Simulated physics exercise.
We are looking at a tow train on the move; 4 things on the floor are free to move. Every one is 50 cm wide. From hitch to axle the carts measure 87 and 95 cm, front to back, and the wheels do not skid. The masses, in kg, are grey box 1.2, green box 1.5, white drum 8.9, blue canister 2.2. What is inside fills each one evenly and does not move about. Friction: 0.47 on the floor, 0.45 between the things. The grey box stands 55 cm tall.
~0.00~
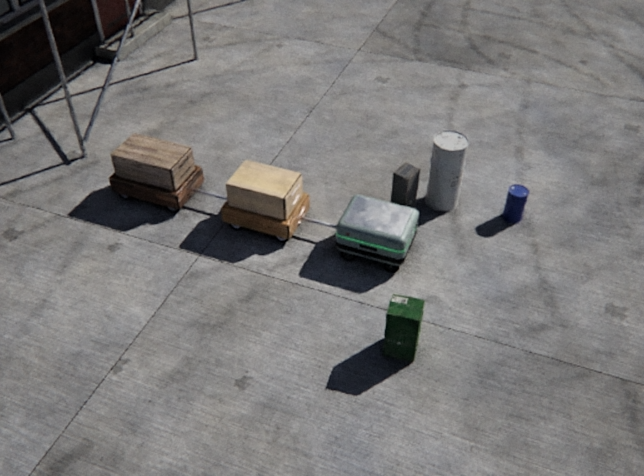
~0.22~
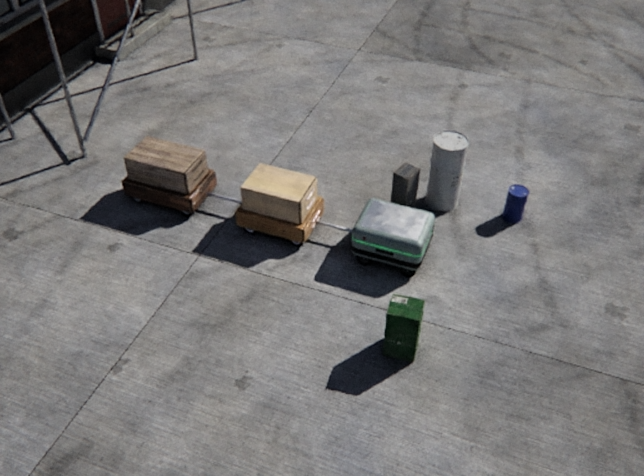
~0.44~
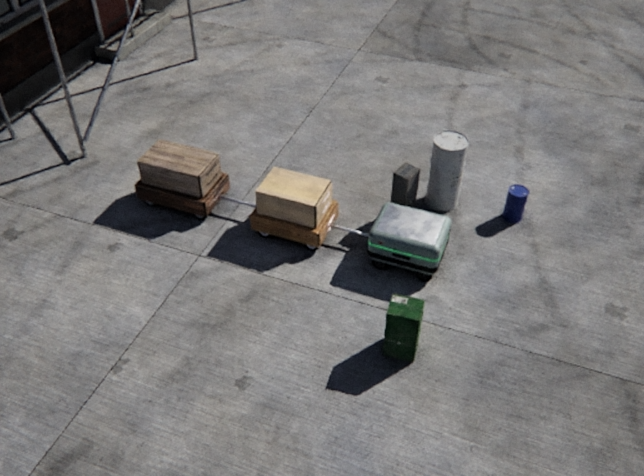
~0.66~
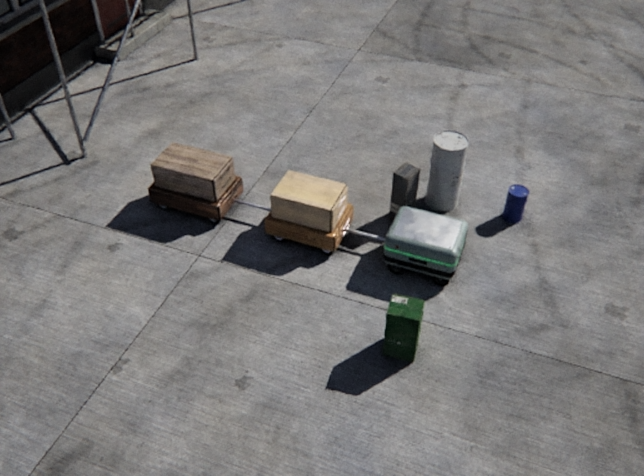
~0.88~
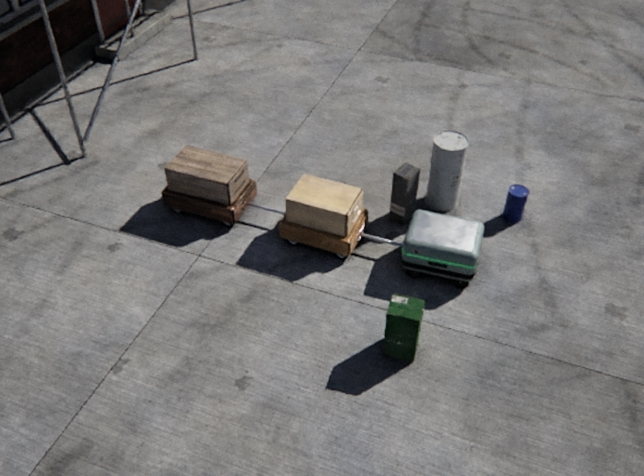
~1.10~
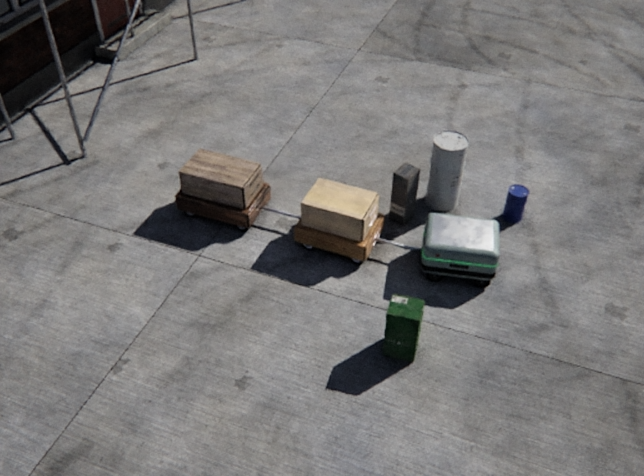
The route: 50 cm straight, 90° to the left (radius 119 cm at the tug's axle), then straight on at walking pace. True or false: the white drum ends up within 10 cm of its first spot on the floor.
True.
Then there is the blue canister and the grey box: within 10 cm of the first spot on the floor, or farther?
As for the blue canister, it winds up somewhere else, and the grey box remains where it was.
By 2.70 s, tug 181 cm along.
By 4.60 s, tug 308 cm along; blue canister 47 cm from its spot.
By 6.70 s, tug 449 cm along; blue canister 93 cm from its spot.
When it is over (8.4 s), not toppled but over 10 cm from the start, blue canister; the other 3 within 10 cm of the start. End places, in pixels of the last picture, white drum near (446, 172).
